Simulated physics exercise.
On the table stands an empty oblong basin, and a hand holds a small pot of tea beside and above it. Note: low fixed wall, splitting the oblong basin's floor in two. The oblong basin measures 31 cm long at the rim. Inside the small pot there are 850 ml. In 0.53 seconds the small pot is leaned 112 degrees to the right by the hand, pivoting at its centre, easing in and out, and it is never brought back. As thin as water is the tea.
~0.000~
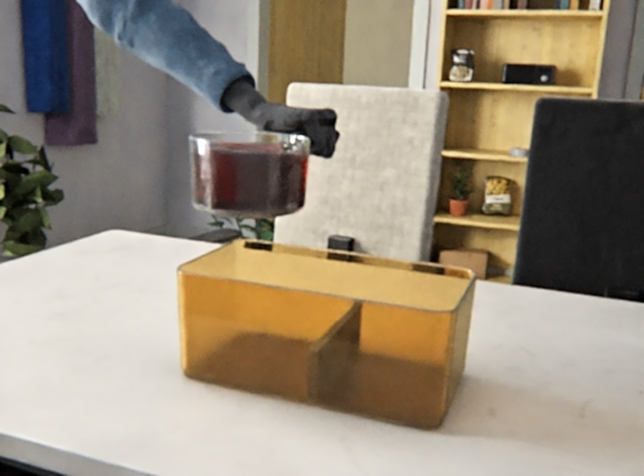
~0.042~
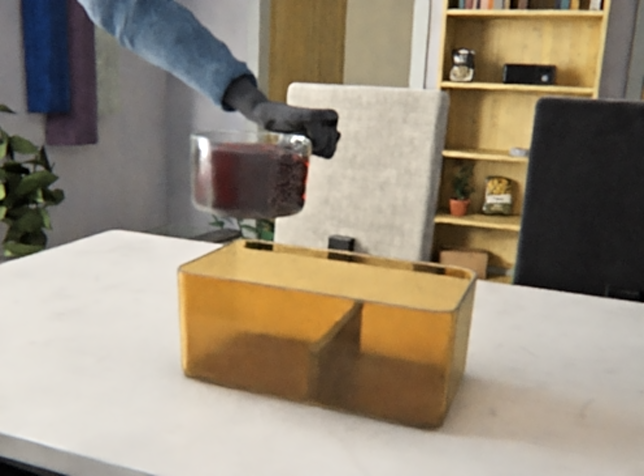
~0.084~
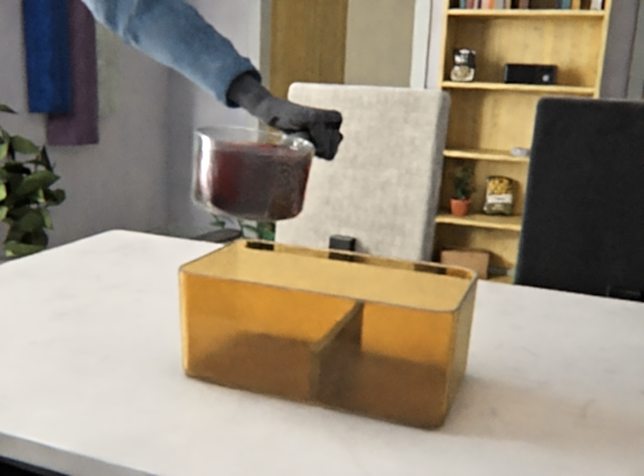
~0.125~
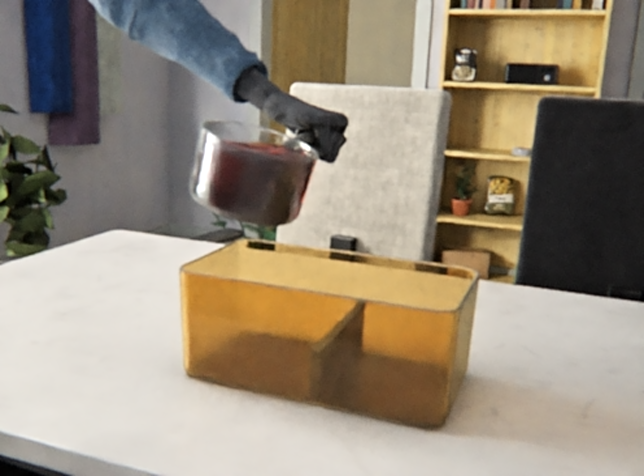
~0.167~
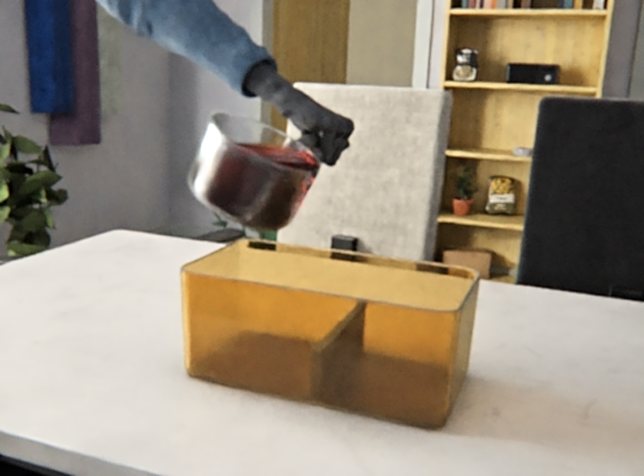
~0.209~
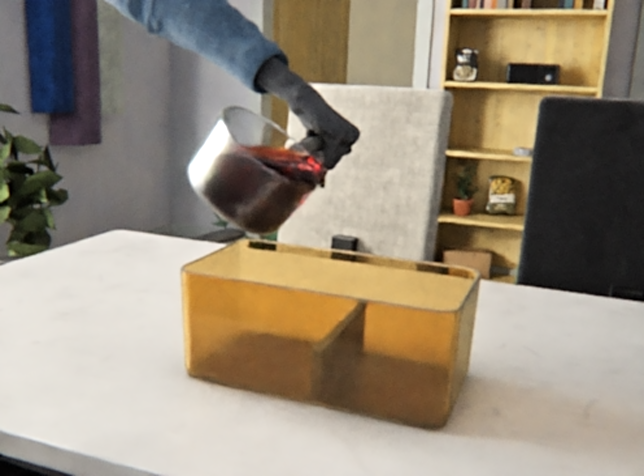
A dark-gloved hand in a blue denim sleeve reaches in from the upper left, holding a small clear pot of dark red tea above an amber, see-through oblong basin with a divider. The basin stands on a white table, seen from slightly above, with pale and black chairs, a wooden bookshelf and a plant behind. The hand leans the pot steadily rightward, the tea shifting toward its right rim, while the camera stays almost still.
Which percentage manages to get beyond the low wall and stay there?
Beyond the low wall, roughly 37 per cent stays.
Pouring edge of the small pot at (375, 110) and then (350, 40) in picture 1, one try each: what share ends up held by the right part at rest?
In order, 80 and 80 per cent.
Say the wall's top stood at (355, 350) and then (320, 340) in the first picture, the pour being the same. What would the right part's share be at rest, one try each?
30 % and 60 %.
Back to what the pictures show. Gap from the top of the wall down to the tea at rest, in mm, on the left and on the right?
It's around 38 mm on the left side and around 44 mm on the right side.
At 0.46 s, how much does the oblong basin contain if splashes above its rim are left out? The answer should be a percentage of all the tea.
Near 48 in a hundred.
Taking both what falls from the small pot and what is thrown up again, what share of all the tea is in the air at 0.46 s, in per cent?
My guess is roughly 28 %.
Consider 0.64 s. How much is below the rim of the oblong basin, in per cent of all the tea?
I'd put it at roughly 92 per cent.
After 0.46 s the tilt is 107° and 24 per cent is still to pour, 19 is left of the wall and 29 right of it.
After 0.64 s the tilt is 112° and 4 per cent is still to pour, 54 is left of the wall and 37 right of it.
After 0.82 s the tilt is 112° and 0 per cent is still to pour, 61 is left of the wall and 36 right of it.
After 1.03 s the tilt is 112° and 0 per cent is still to pour, 61 is left of the wall and 37 right of it.
In the end 61 per cent lies left of the wall, 37 right of it and 2 outside.
